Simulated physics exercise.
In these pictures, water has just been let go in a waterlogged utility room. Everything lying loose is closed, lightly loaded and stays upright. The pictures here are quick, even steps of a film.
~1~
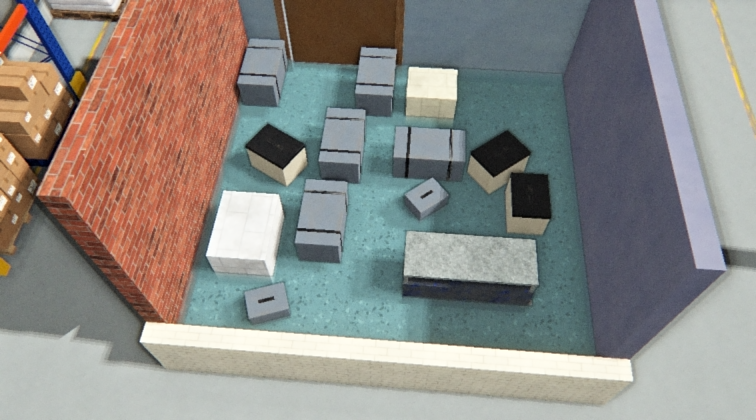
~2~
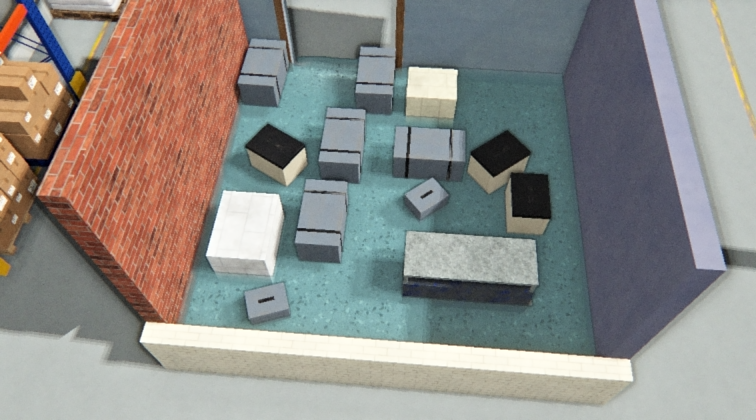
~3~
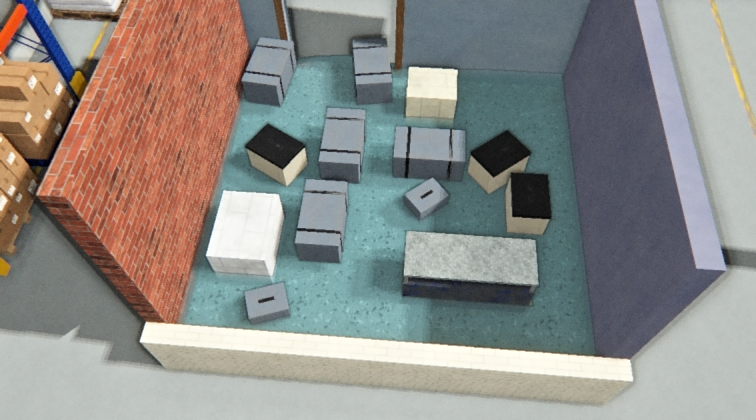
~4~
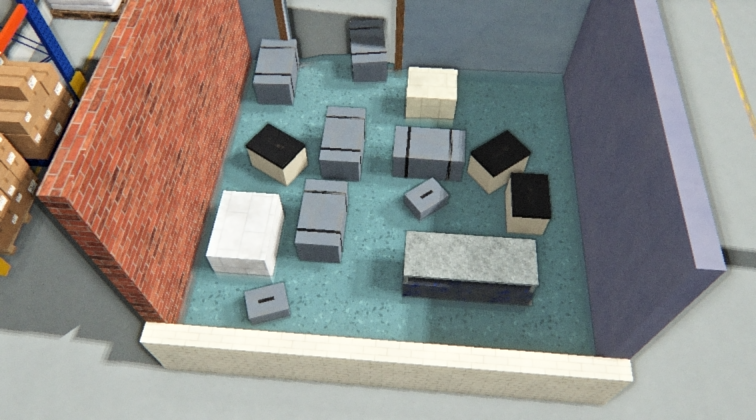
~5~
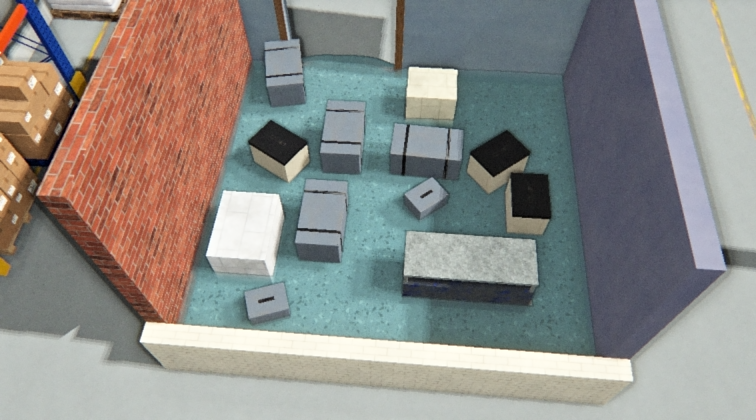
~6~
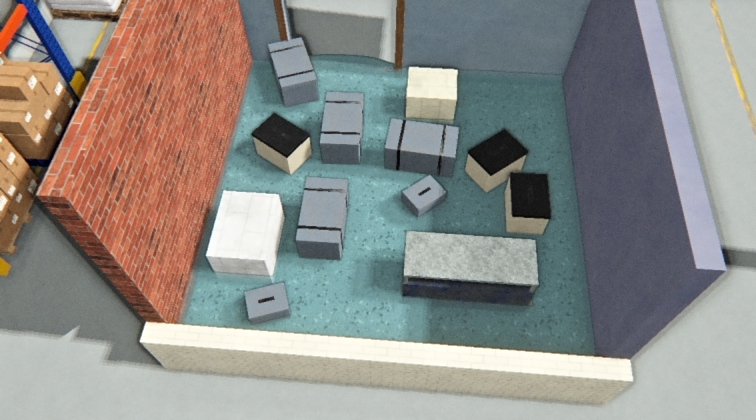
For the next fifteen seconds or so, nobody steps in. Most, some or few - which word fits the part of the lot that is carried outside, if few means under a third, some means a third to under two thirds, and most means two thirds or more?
Most.
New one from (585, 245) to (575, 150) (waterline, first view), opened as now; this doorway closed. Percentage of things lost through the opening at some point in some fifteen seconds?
Close to 60 percent.
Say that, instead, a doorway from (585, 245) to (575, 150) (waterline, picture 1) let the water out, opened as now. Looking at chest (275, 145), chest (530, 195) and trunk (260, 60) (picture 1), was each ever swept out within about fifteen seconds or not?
First held back, then flushed away, then held back.
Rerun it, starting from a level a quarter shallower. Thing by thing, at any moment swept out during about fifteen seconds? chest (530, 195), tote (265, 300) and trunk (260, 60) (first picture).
Outcomes, first to last: Kept back, kept back, departed.
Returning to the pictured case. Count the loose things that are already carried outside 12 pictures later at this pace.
The number comes out at 5.
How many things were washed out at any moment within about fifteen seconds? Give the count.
The figure is 8.
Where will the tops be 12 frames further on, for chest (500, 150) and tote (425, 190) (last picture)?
They should be roughly at (450, 130) and (366, 136).
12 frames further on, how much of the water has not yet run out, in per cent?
68 %.
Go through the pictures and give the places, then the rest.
A trunk at (261, 61) floats; a trunk at (343, 135) floats; 0 of 10 have shifted, in the first frame.
A trunk at (262, 62) floats; a trunk at (343, 135), afloat; 0 of 10 have shifted, in the second frame.
A trunk at (268, 61), afloat, close to its start; a trunk at (343, 135), afloat; 2 of 10 have shifted, in the third frame.
A trunk at (275, 61) floats, close to its start; a trunk at (343, 133), afloat, close to its start; 2 of 10 have shifted, in the fourth frame.
A trunk at (283, 62) floats, close to its start; a trunk at (343, 127), afloat, close to its start; 4 of 10 have shifted, in the fifth frame.
A trunk at (292, 61) floats, a stride from its start; a trunk at (342, 117), afloat, close to its start; 6 of 10 have shifted, in the sixth frame.
A moment on, 1 of 10 are out; 9 afloat.
Next, 5 of 10 are out; 5 afloat.
Later, 6 of 10 are out; 4 afloat.
In the end, 8 of 10 are out; 2 afloat.
